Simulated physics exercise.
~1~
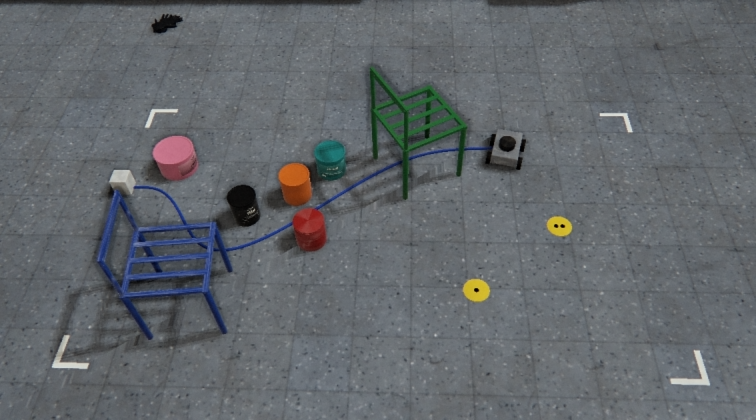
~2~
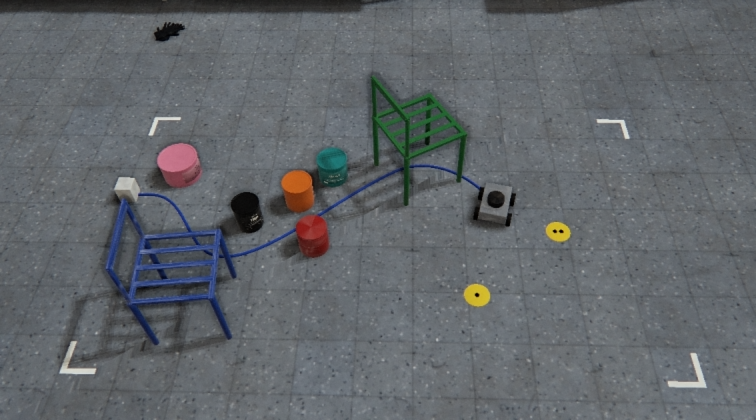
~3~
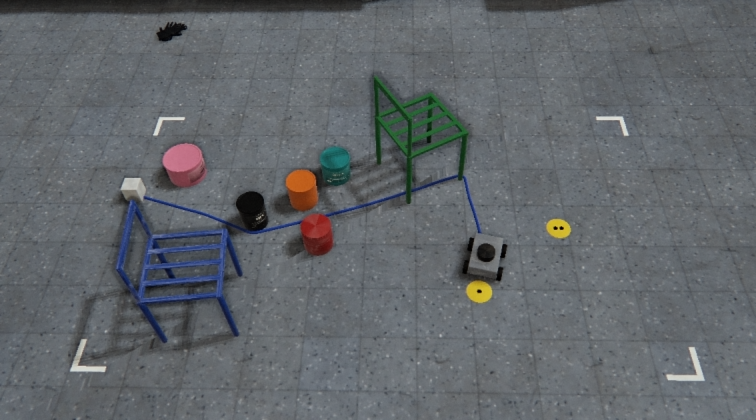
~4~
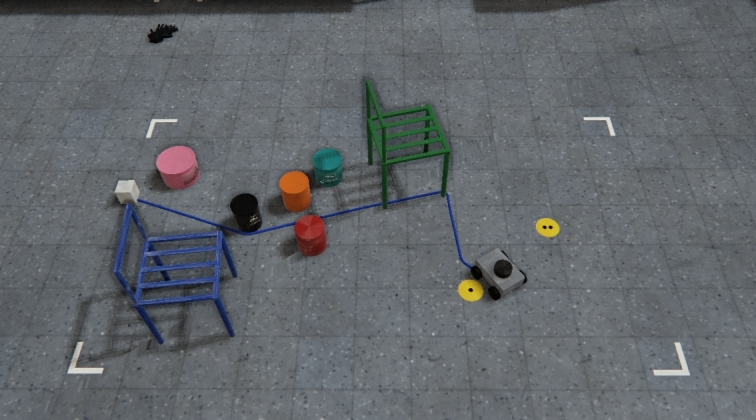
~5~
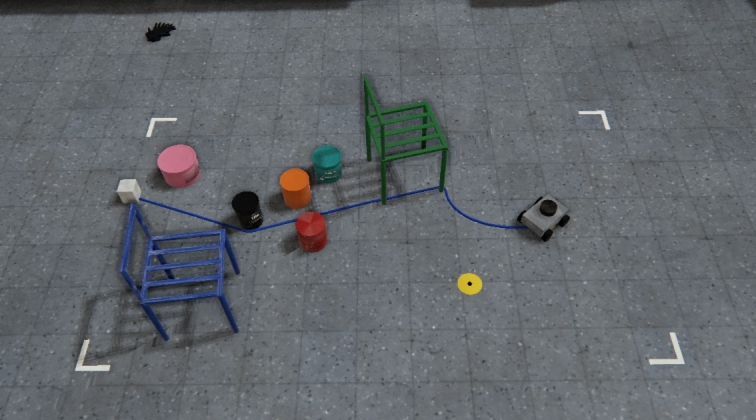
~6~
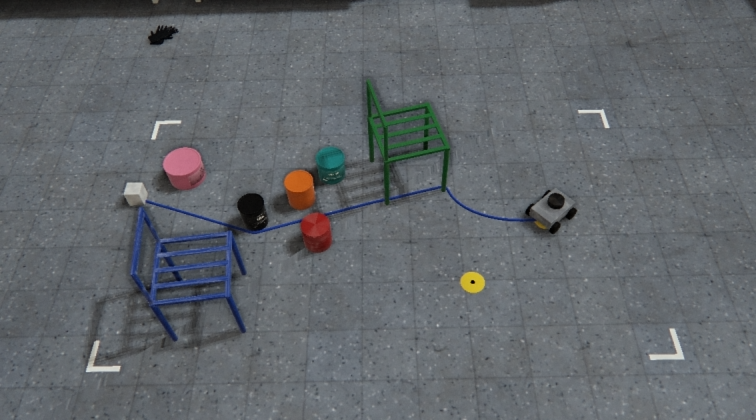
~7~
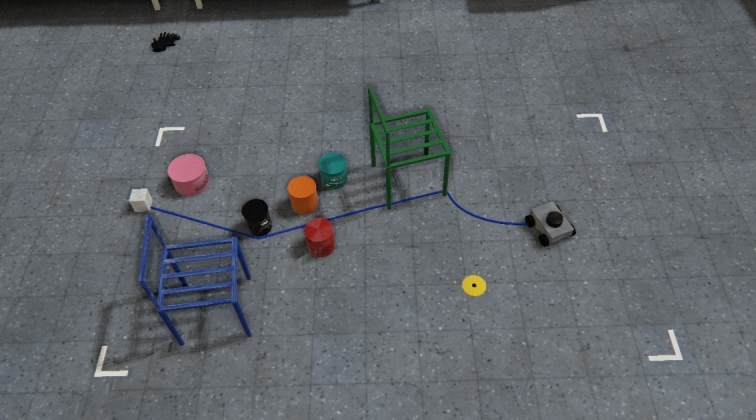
A small cart towing a blue lead drives down to the one-dot yellow marker, pulling the lead taut against the green chair, which shifts slightly. The cart then heads up and right to the two-dot marker and stops over it, the buckets still standing and the lead still attached.
